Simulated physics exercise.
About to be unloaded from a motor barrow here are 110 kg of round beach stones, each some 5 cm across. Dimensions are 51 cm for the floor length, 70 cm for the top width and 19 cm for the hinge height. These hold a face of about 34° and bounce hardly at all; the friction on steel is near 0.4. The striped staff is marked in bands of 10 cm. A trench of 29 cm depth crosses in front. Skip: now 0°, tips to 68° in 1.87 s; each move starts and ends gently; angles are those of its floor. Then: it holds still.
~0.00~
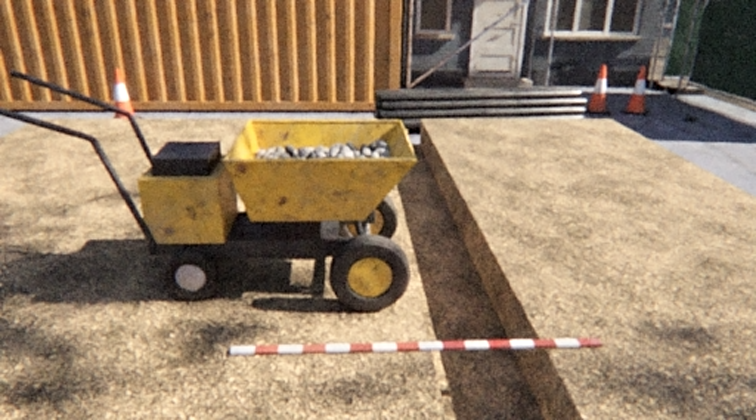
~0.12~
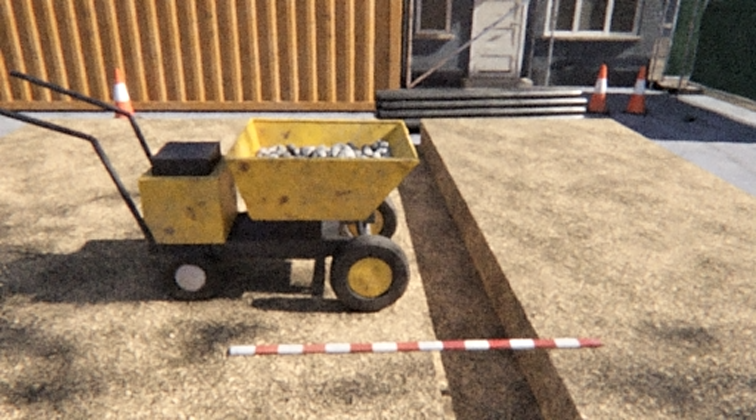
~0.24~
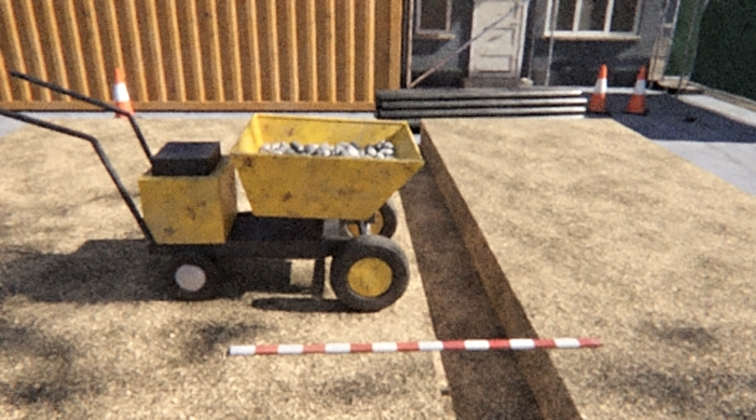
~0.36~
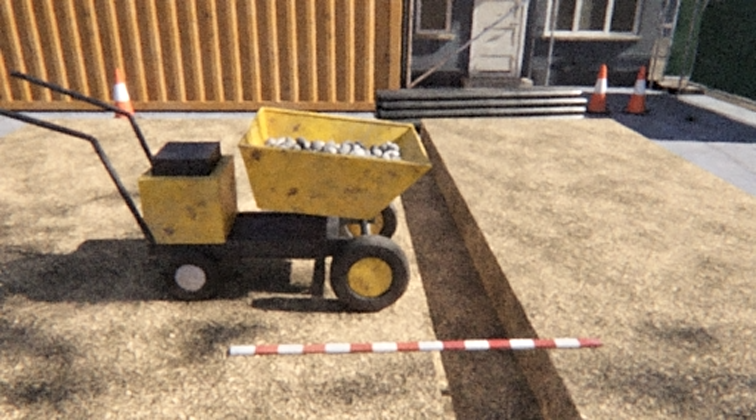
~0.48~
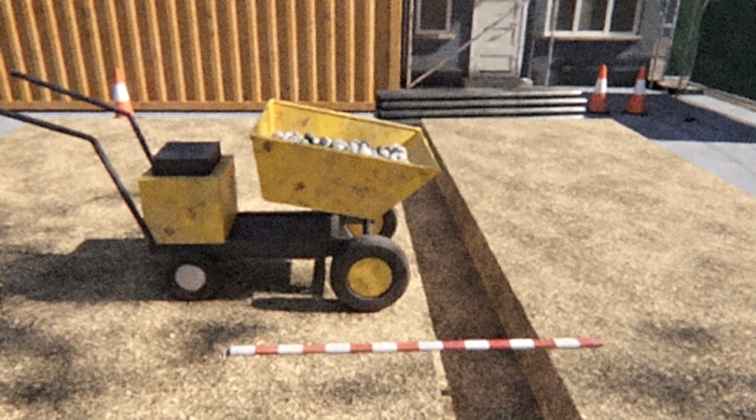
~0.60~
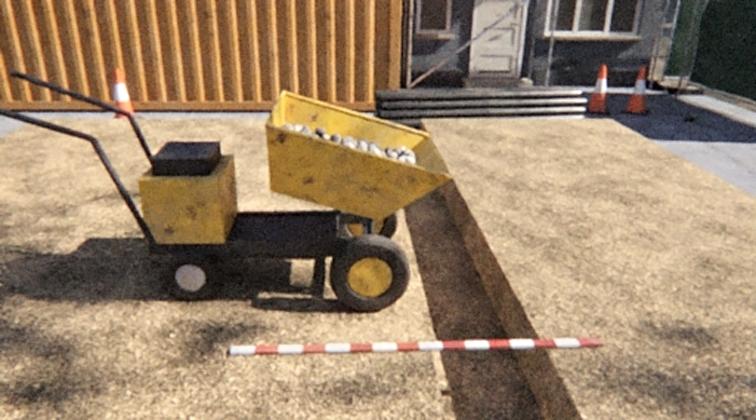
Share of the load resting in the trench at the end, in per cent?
53 per cent.
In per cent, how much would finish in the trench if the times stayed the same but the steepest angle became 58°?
Expect roughly 45 per cent.
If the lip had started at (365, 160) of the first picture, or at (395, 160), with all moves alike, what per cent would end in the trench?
Near 100 and near 80 percent.
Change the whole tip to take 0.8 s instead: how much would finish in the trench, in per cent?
Then about 40 per cent.
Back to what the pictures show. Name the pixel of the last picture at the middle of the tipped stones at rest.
Their middle is at about (498, 302).
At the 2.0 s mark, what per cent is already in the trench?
Close to 15 per cent at that time.
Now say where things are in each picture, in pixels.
The skip is at 0°, its lip at (417, 160); the top of the load is at (350, 151), in the first picture.
The skip is at 1°, its lip at (418, 161); the top of the load is at (341, 151); the stones move at 0.1 m/s on average, in the second picture.
Lip at (423, 163), floor tilted 3°, highest stones at (312, 150); the stones move at 0.2 m/s on average, in the third picture.
Lip at (431, 166), floor tilted 7°, highest stones at (302, 147); the stones move at 0.3 m/s on average, in the fourth picture.
Lip at (440, 171), floor tilted 11°, highest stones at (292, 140); the stones move at 0.4 m/s on average, in the fifth picture.
The skip is at 17°, its lip at (451, 178); the top of the load is at (297, 133); the stones move at 0.4 m/s on average, in the sixth picture.
After 1.4 s the floor is at 57°; 100 % in the skip; the foremost stones are at (482, 217).
After 2.0 s the floor is at 68°; 51 % in the skip, 17 % in the trench, 32 % past the trench; the foremost stones are at (579, 265).
After 2.3 s the floor is at 68°; 24 % in the skip, 28 % in the trench, 48 % past the trench; the foremost stones are at (632, 258).
After 4.3 s the floor is at 68°; 0 % in the skip, 53 % in the trench, 47 % past the trench; the foremost stones are at (667, 256).
